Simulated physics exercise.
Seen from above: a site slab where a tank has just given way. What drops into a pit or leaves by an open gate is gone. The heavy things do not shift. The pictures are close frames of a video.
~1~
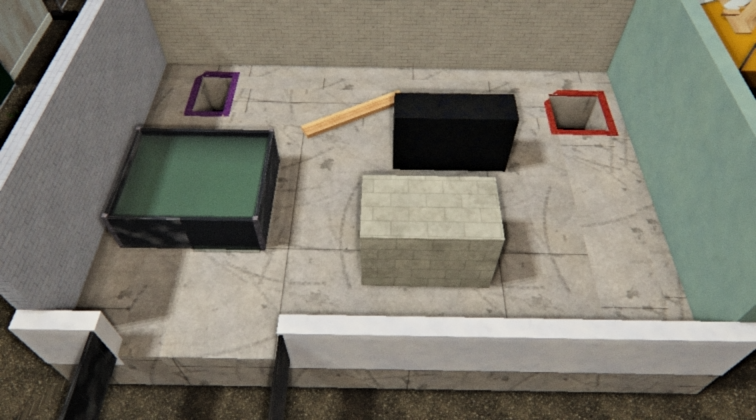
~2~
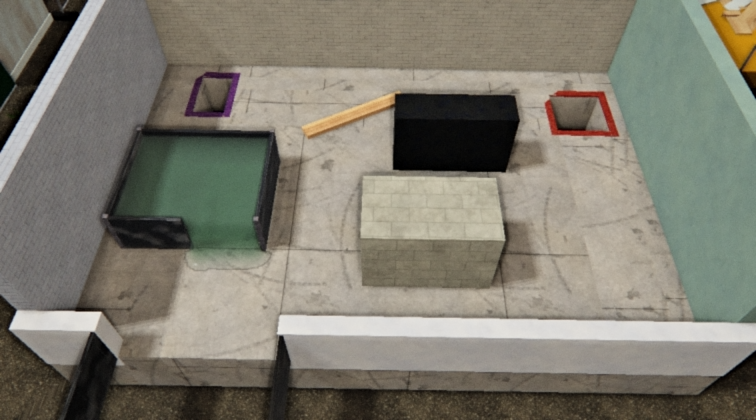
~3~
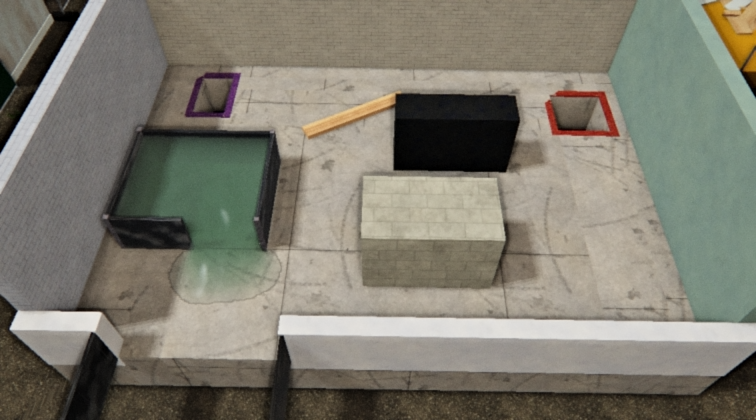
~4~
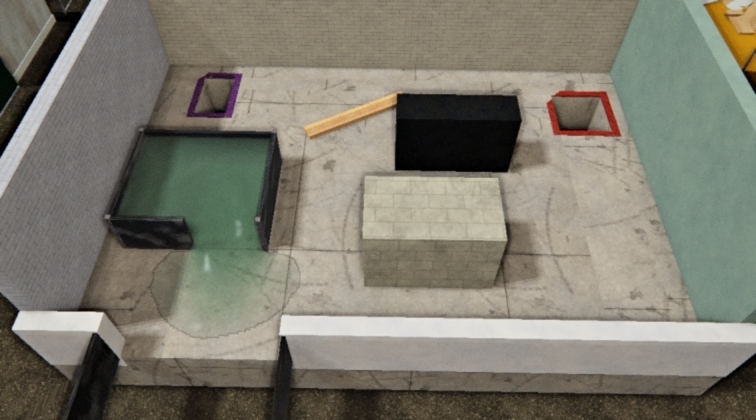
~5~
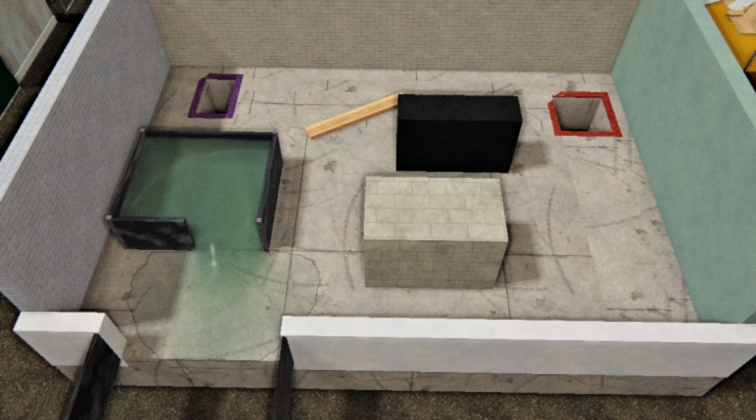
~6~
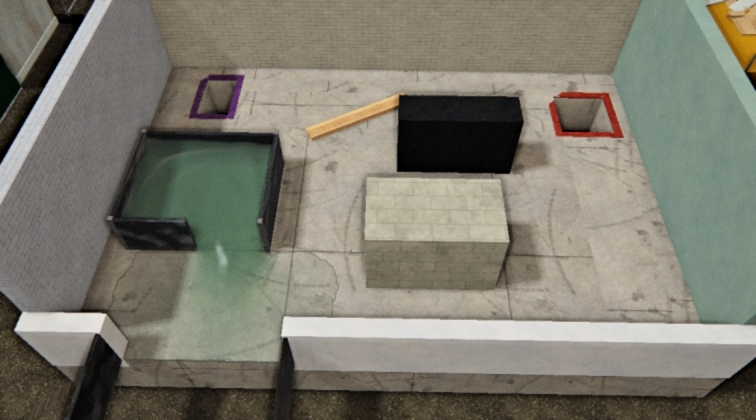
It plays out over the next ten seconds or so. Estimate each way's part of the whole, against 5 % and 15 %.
In the end: The gate takes above 15 %; the purple pit takes not even 5 %; the red pit takes not even 5 %.
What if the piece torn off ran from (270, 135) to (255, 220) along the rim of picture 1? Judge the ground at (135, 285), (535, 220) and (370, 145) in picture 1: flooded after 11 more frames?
In turn: No water, covered, wet.
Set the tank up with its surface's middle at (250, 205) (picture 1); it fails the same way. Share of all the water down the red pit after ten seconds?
Roughly, in per cent: Red 10.
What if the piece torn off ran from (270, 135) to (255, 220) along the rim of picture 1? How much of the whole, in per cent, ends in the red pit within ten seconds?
In per cent: Red 30.
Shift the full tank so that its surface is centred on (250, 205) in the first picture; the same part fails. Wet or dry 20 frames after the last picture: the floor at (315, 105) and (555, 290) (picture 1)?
One after the other: No water, under water.
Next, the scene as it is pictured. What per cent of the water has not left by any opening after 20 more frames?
About 58 per cent.
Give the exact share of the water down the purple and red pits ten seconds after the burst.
Roughly 0 per cent, then 2 per cent.
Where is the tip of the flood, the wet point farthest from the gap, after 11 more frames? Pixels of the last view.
Around (535, 348).
A moment on, water covers 10 % of the floor; the gate 13 %, the purple pit 0 %, the red pit 0 %.
Next, water covers 15 % of the floor; the gate 27 %, the purple pit 0 %, the red pit 0 %.
Then, water covers 25 % of the floor; the gate 42 %, the purple pit 0 %, the red pit 0 %.
Later, water covers 30 % of the floor; the gate 57 %, the purple pit 0 %, the red pit 0 %.
In the end, water covers 40 % of the floor; the gate 68 %, the purple pit 0 %, the red pit 1 %.
